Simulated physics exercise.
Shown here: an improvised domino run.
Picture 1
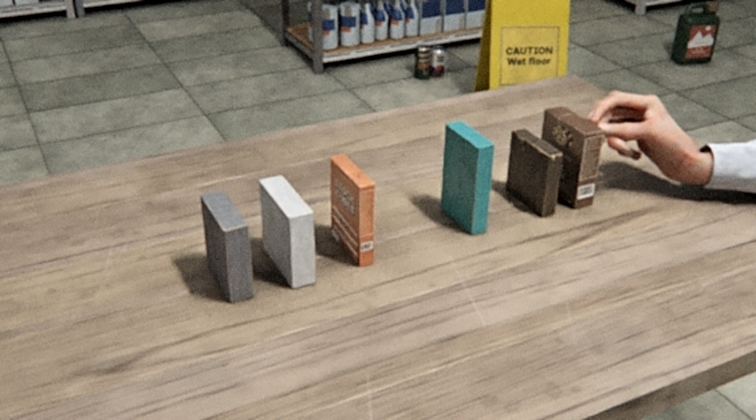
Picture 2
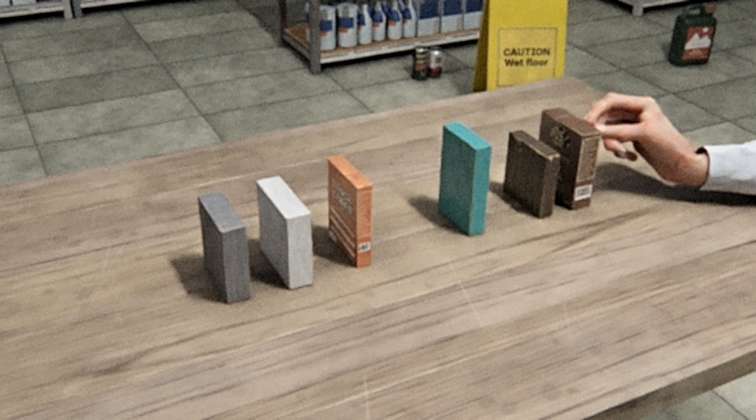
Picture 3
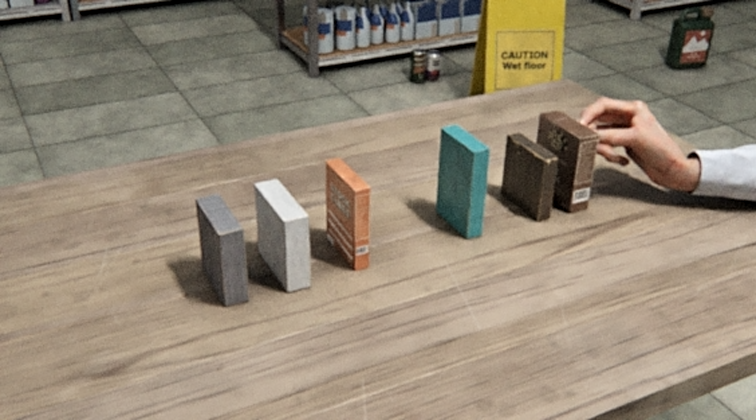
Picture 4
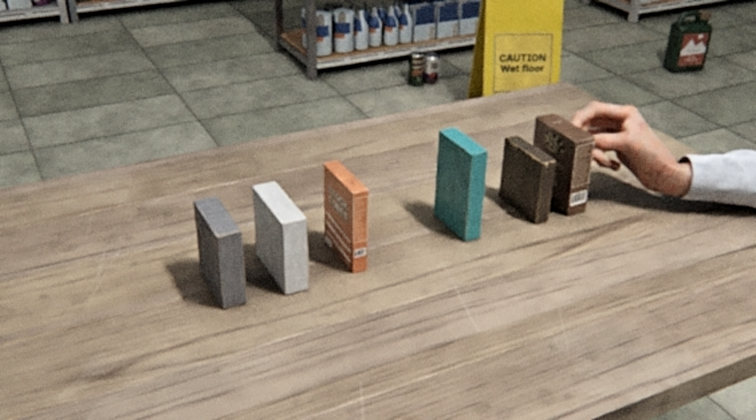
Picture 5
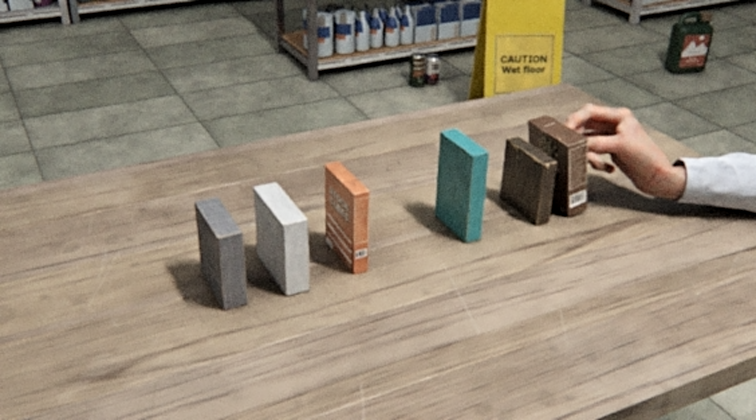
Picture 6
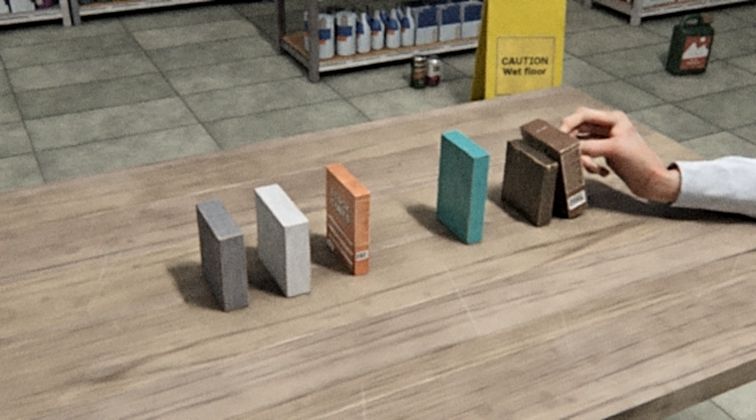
A hand at the right pushed the brown packet at the end of a row of six upright blocks and packets on a wooden table, tilting it leftward against the black block beside it.
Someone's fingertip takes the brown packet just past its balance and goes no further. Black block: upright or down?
My verdict on it: Down.
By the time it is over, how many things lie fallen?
The count is 3.
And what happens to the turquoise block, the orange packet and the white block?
Result - turquoise block down, orange packet up, white block up.
Then, 0.40 s on from there, brown packet 67° over; black block turned 71° from how it was put near (495, 204); turquoise block turned 4° from how it was put.
Then, 0.70 s on from there, brown packet 89° over; black block on its side near (491, 214); turquoise block on its side.
In the end, toppled on the table, turquoise block and black block; the other 2 unmoved. At the end, from the last picture's camera, black block near (490, 214).
